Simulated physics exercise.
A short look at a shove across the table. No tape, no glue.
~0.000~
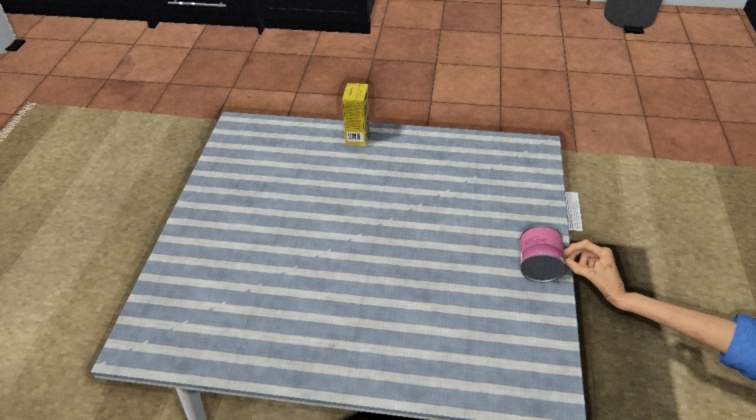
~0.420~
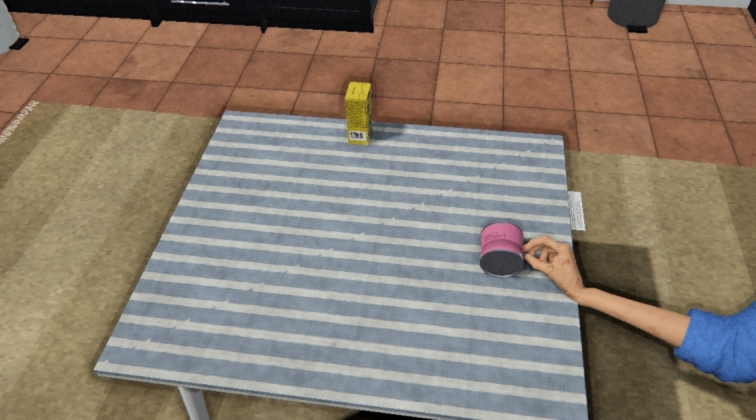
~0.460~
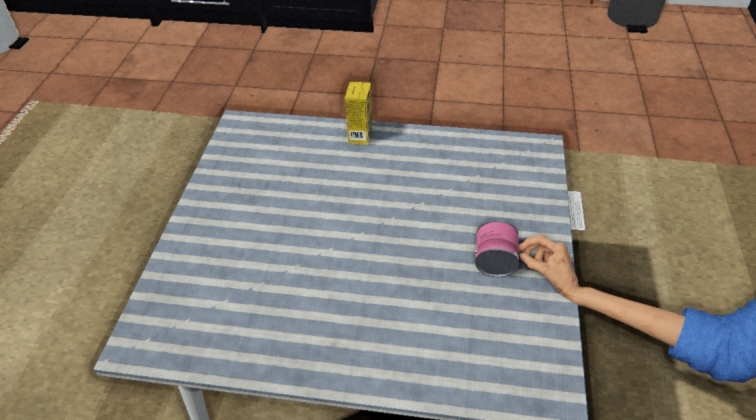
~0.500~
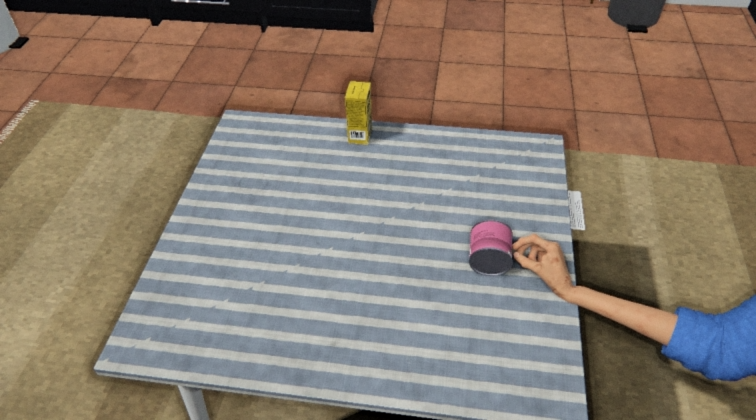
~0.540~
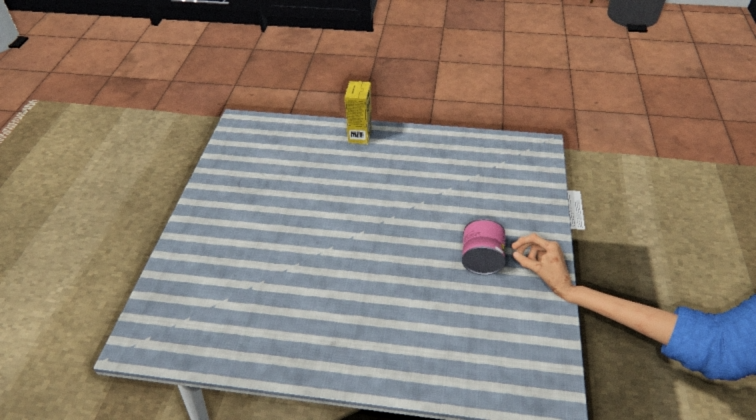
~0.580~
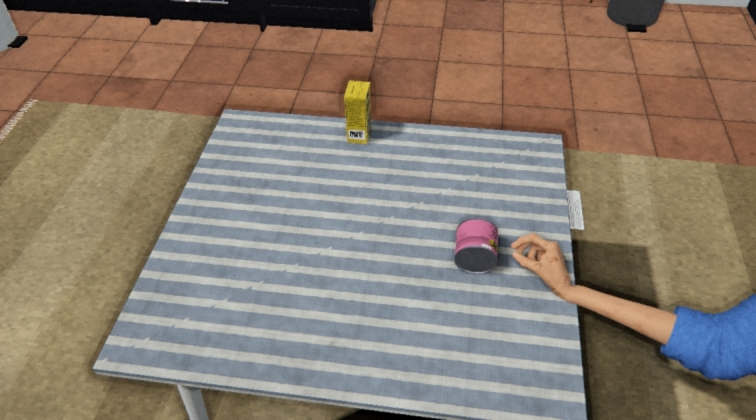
On a table with a blue-and-white striped top, a hand at the right pushes a pink tin leftward, then stays back as the tin slides a little farther left, while a yellow box stands still near the far edge.
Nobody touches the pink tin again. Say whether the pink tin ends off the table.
The pink tin is still on the table.
After 0.78 s, pink tin shifted about its own width near (448, 244).
After 0.98 s, pink tin shifted about its own width near (429, 242).
In the end (1.8 s), moved from the start, pink tin. At the end, from the last picture's camera, pink tin near (410, 240).
